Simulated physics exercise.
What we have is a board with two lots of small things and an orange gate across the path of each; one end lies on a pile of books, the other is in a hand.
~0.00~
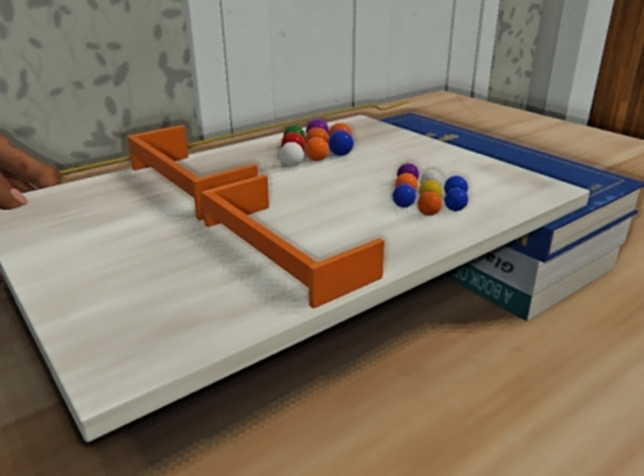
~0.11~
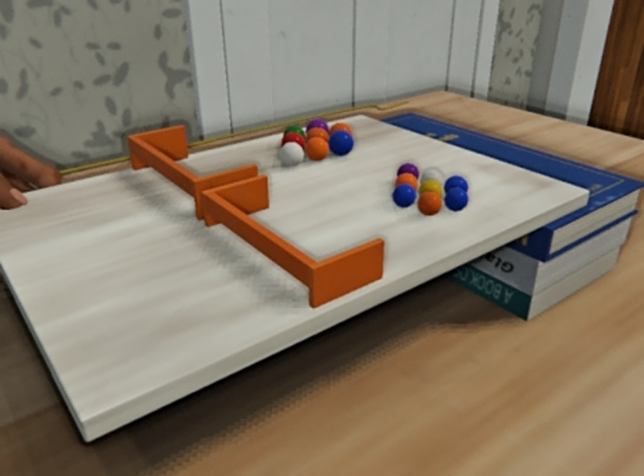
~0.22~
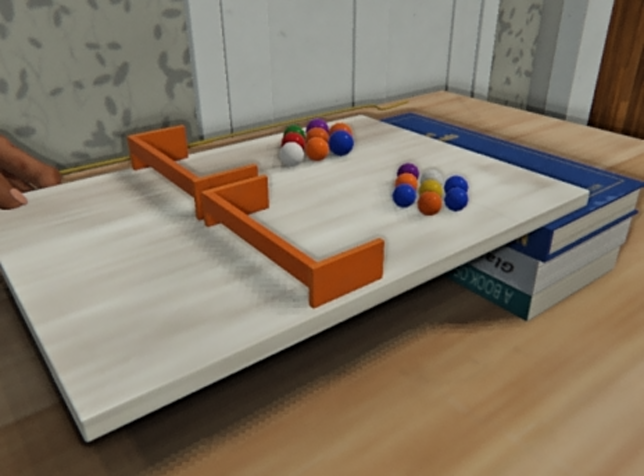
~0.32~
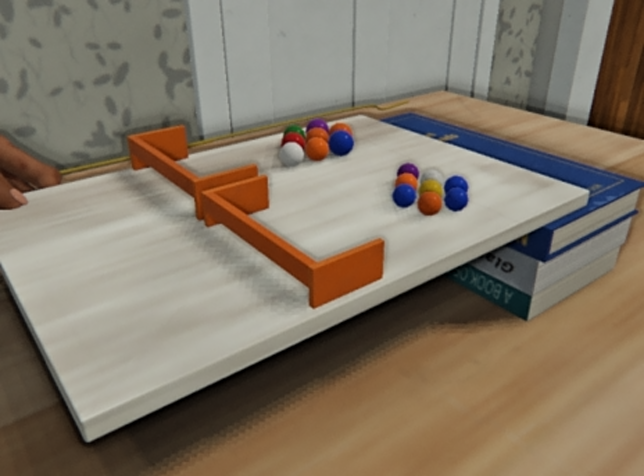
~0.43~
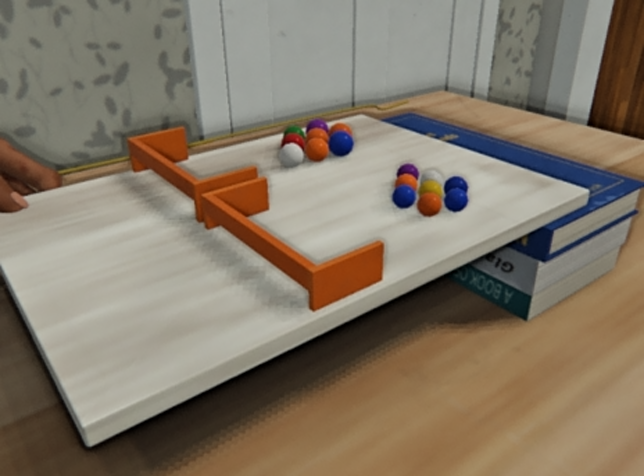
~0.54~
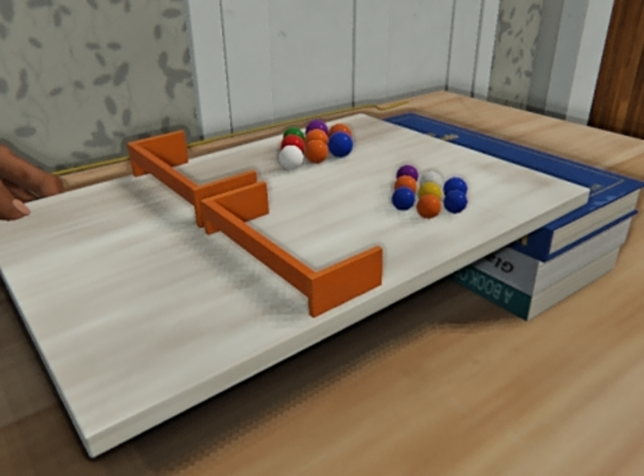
The clip shows two clusters of colourful marbles on a pale board with orange gates, one end resting on stacked books; a hand at the left holds the other end level, then lowers it slightly while the marbles stay still.
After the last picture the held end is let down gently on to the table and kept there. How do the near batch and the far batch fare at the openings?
Looks like the near batch is too bulky; looks like the far batch is too bulky.
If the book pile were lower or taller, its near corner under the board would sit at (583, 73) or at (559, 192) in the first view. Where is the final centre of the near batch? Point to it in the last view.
The middle ends up around (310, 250) the first time and around (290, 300) the second time.
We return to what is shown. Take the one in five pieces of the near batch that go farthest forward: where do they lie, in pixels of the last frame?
About (264, 301).
Around 0.81 s, board sloping at 6°; near batch on its way down; far batch on its way down.
Around 1.16 s, board sloping at 13°; near batch has reached its gate; far batch has reached its gate.
Around 1.53 s, board resting at 16°; near batch has reached its gate; far batch has reached its gate.
Finally (2.0 s), board resting at 16°; near batch gathered behind its gate; far batch gathered behind its gate.
